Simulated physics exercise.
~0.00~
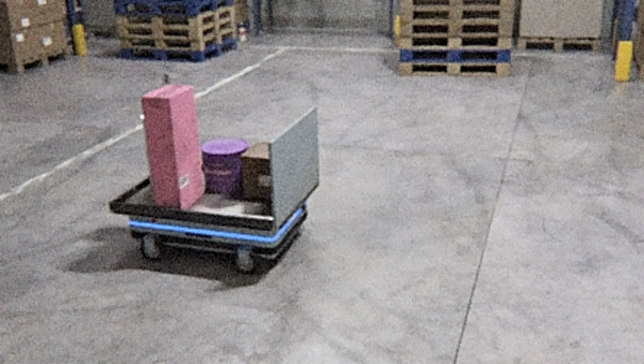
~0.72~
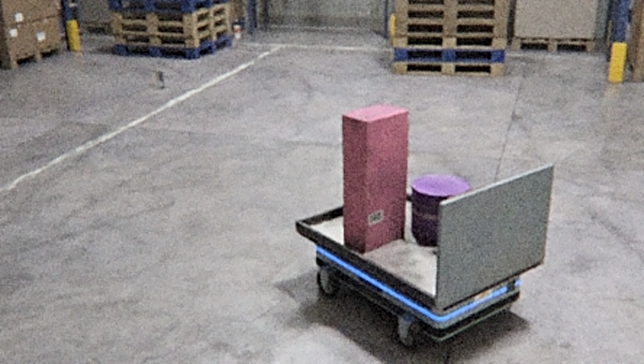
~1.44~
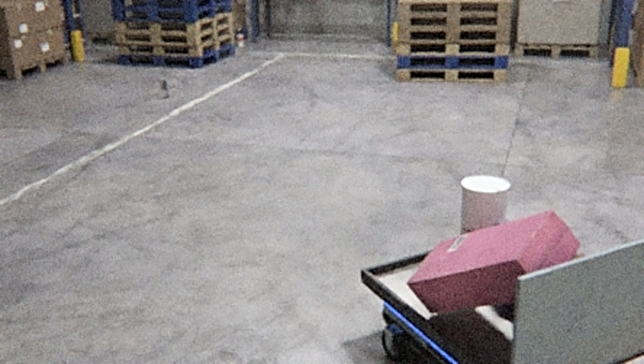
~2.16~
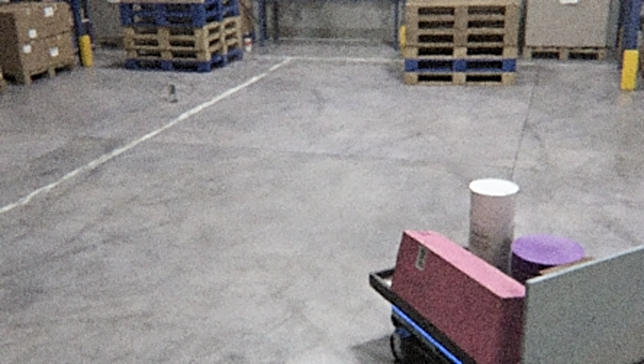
The video shows a low wheeled cart carrying a pink box, a purple pail and other items across a warehouse floor, moving right and toward the viewer. The pink box leans, then topples onto its side on the deck, while a white canister stands upright behind it.
